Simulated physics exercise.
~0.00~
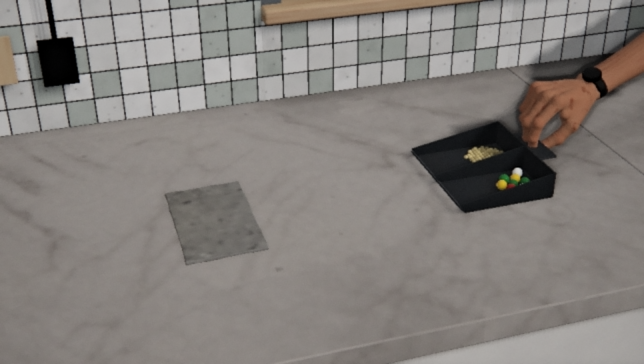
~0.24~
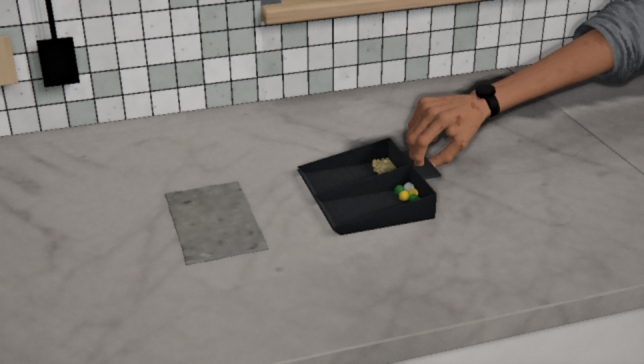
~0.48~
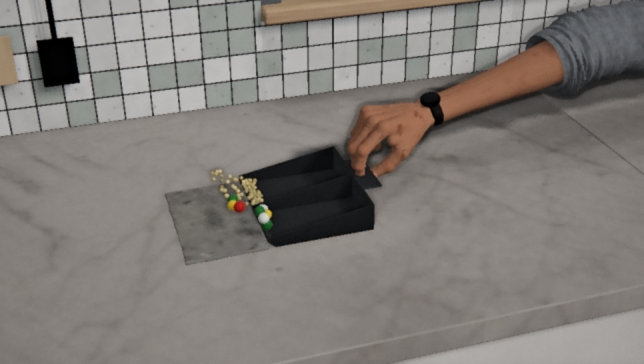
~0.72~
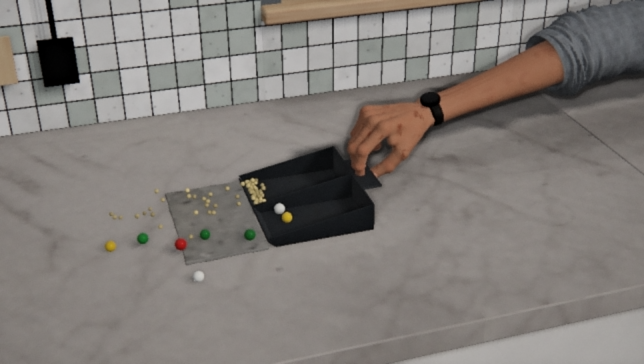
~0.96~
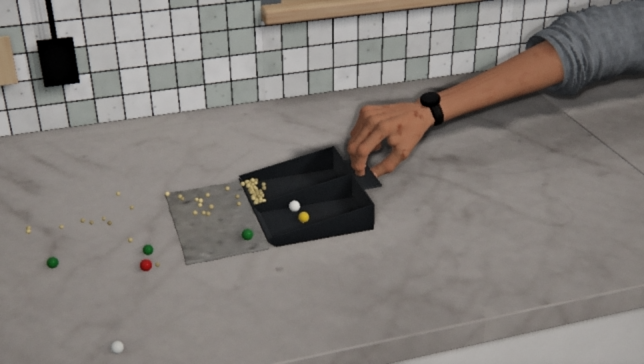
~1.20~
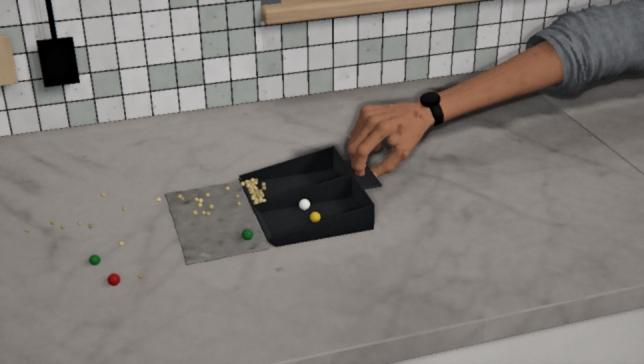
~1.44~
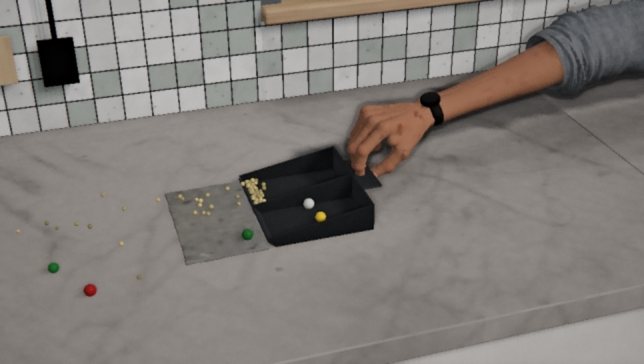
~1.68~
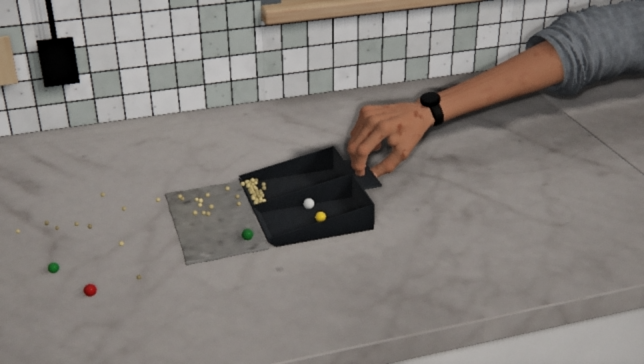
A hand sliding a black divided tray left along a counter to a grey slab, coloured balls and pale bits spilling out.
